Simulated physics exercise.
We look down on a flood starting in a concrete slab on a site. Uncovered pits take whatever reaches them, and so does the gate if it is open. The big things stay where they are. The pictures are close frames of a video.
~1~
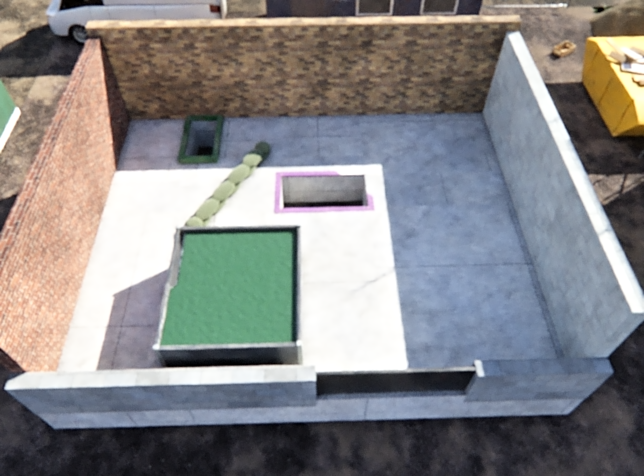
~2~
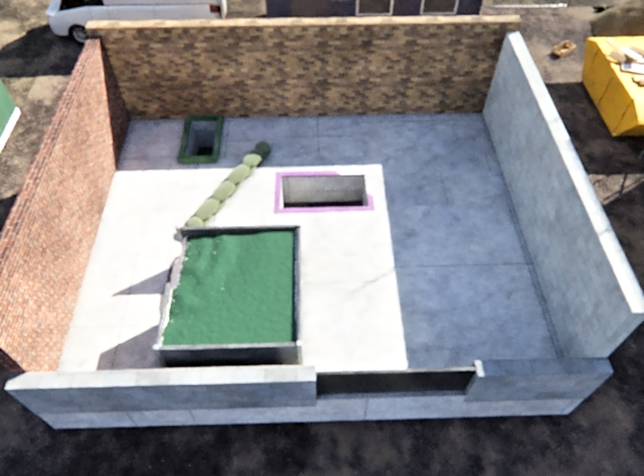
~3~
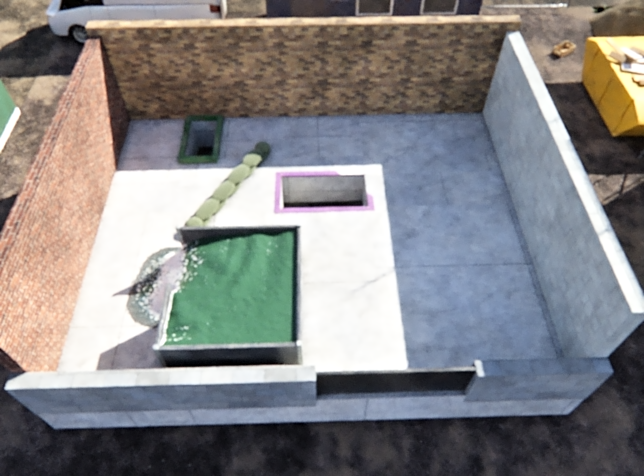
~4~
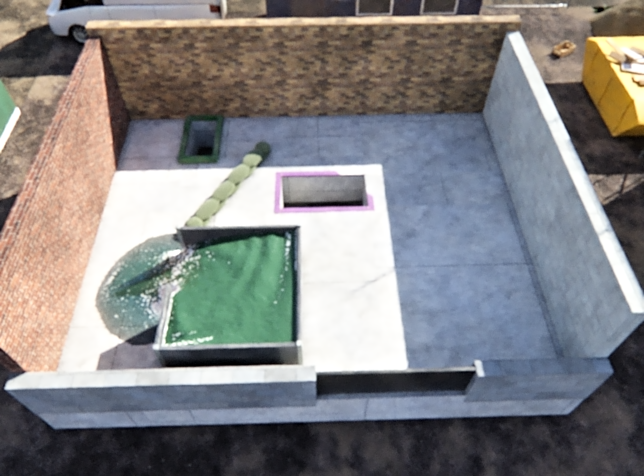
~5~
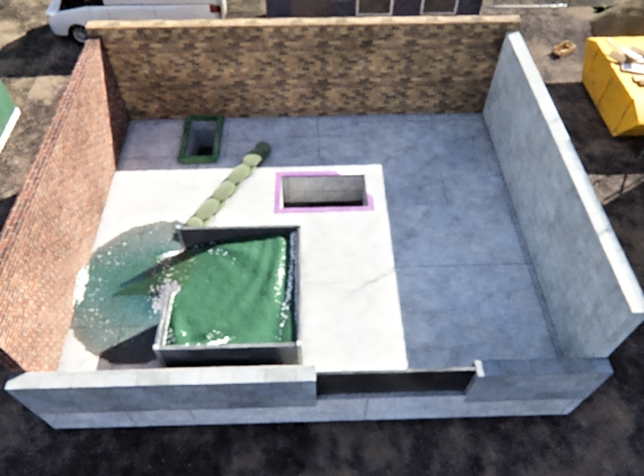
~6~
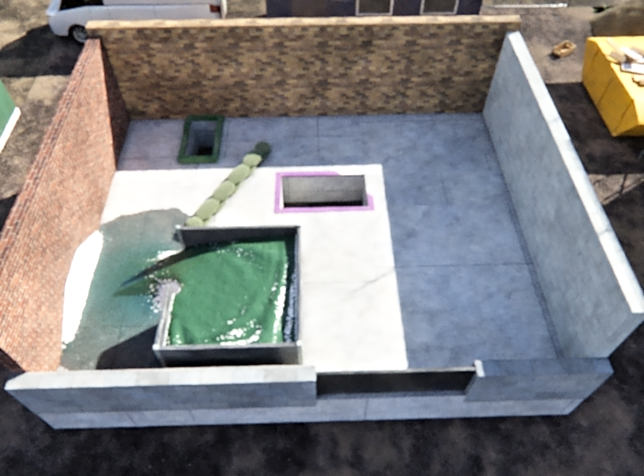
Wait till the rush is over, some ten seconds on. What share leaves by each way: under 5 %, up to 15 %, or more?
In the end: The gate takes under 5 %; the purple pit takes under 5 %; the green pit takes over 15 %.
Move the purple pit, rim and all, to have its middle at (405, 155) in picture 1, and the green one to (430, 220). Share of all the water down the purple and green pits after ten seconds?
In per cent: Purple 12, green 0.
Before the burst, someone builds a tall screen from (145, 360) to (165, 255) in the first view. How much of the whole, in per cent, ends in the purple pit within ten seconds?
Roughly, in per cent: Purple 4.
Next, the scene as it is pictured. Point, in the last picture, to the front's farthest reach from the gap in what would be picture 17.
Roughly at (131, 124).
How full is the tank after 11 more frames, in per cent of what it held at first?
Close to 52 %.
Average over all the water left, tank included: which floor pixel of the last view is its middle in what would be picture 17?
I would point to (183, 286).
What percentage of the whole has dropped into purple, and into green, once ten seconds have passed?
About 0 and 22 per cent.
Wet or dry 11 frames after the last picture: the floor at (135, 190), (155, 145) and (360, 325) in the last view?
One after the other: Flooded, covered, free of water.
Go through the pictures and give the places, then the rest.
In the first frame, the open tank at (234, 284) is whole and still.
In the second frame, water pours out at (182, 275) and has run to a hidden place.
In the third frame, the front is at (135, 312), out from the gap at (183, 277).
In the fourth frame, the front is at (100, 298), out from the gap at (183, 278).
In the fifth frame, water pours out at (183, 278) and has run to (91, 259).
In the sixth frame, the front is at (100, 229), out from the gap at (183, 278).
A moment on, water covers 15 % of the floor; the gate 0 %, the purple pit 0 %, the green pit 0 %.
Next, water covers 25 % of the floor; the gate 0 %, the purple pit 0 %, the green pit 0 %.
Then, water covers 30 % of the floor; the gate 0 %, the purple pit 0 %, the green pit 5 %.
Later, water covers 50 % of the floor; the gate 0 %, the purple pit 0 %, the green pit 15 %.
In the end, water covers 75 % of the floor; the gate 0 %, the purple pit 0 %, the green pit 23 %.
